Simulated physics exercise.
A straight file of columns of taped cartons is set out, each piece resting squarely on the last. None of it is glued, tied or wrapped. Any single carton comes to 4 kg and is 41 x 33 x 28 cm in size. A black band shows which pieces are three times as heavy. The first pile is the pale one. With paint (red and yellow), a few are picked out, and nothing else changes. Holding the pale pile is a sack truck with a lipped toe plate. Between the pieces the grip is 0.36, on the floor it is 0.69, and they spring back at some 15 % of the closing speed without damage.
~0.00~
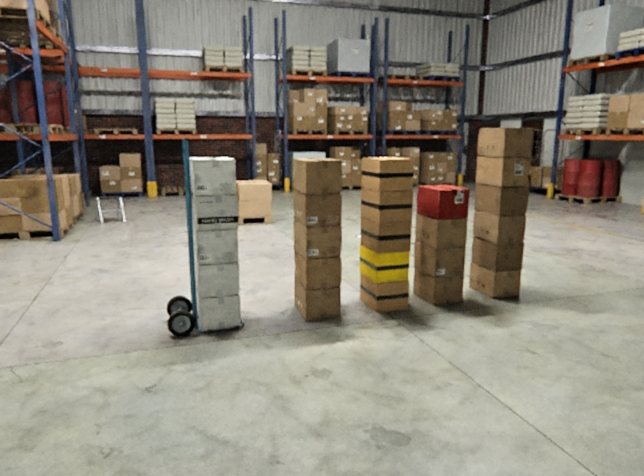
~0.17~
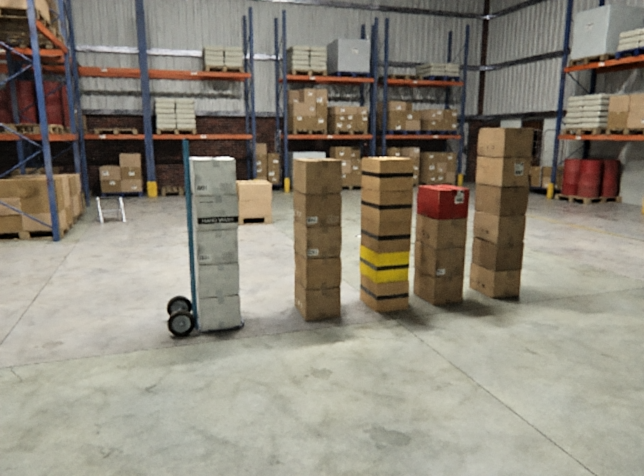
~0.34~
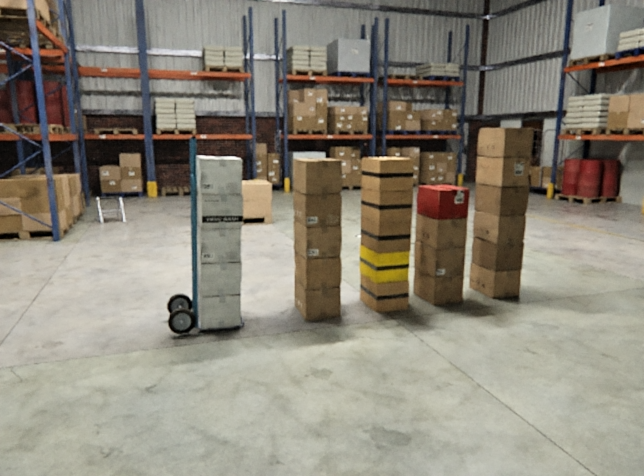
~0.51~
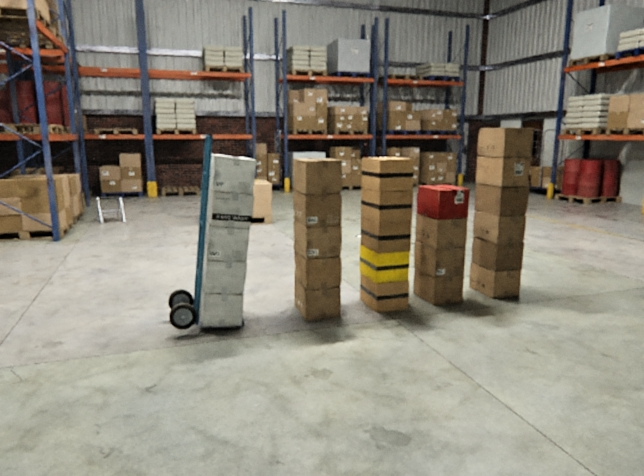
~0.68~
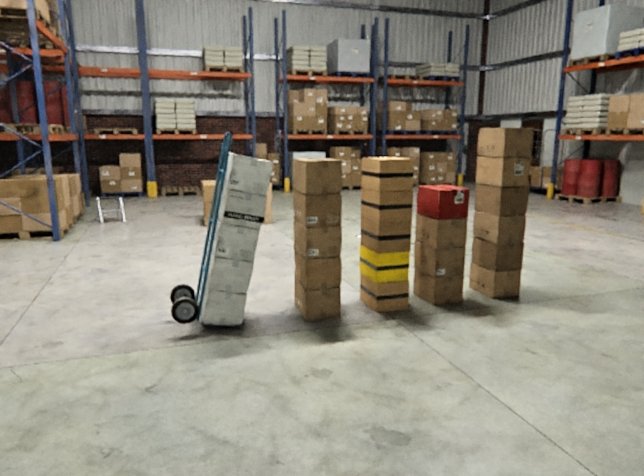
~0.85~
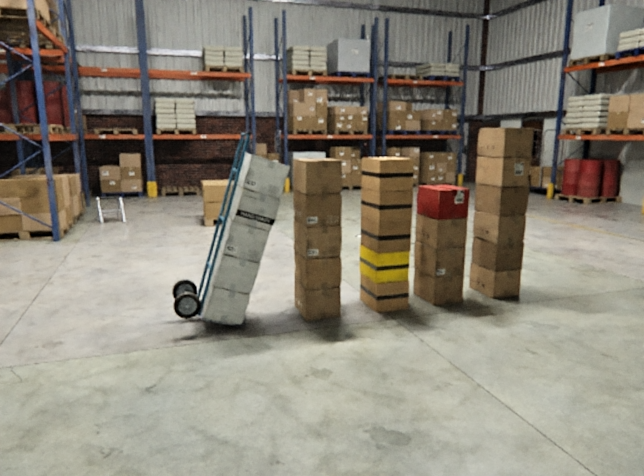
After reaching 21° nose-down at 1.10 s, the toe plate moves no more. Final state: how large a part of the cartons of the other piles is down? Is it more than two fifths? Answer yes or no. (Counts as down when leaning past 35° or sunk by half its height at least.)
No.
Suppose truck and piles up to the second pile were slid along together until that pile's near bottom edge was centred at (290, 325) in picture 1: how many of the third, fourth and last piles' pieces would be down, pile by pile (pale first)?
Count of fallen pieces - third: 5; fourth: 4; last: 6.
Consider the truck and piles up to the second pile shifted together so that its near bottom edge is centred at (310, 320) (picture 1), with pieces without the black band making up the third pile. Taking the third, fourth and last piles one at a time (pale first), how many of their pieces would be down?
Result: Third pile 3, fourth pile 2, last pile 6.
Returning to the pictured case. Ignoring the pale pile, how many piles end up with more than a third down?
The number of such piles is 0.
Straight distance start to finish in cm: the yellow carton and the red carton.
The yellow one ends 0 cm from its start and the red one 0 cm.
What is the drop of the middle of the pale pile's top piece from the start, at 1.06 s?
Drop so far: Roughly 0 cm.
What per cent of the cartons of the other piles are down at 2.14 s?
0 per cent.
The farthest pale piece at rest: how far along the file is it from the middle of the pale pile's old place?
About 90 cm.
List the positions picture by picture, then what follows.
In the first frame (pixels give the middle of a visible side), truck frame (188, 180) 0° forward; red carton (454, 204); yellow carton (393, 268); none of the others has stirred.
In the second frame, truck frame (188, 180) 0° forward; red carton (454, 204).
In the third frame, truck frame (195, 178) 2° forward; red carton (454, 204).
In the fourth frame, truck frame (208, 175) 7° forward, top of the pale pile leaning 7°; yellow carton (393, 268); none of the others has stirred.
In the fifth frame, truck frame (224, 173) 12° forward, top of the pale pile leaning 12°; yellow carton (393, 268); none of the others has stirred.
In the sixth frame, truck frame (239, 172) 17° forward, top of the pale pile leaning 18°; red carton (454, 204); yellow carton (393, 268); none of the others has stirred.
After 1.06 s, 0 of the pale pile down; none of the 20 other cartons down, 1 disturbed.
After 1.44 s, 0 of the pale pile down; none of the 20 other cartons down, 5 disturbed.
After 2.14 s, 5 of the pale pile down; none of the 20 other cartons down, 7 disturbed.
In the end (2.8 s), 5 of the pale pile down; none of the 20 other cartons down, 8 disturbed; yellow carton unmoved; red carton unmoved. That is 0 per cent. From the last view, middles, yellow carton near (384, 261), red carton near (442, 202).
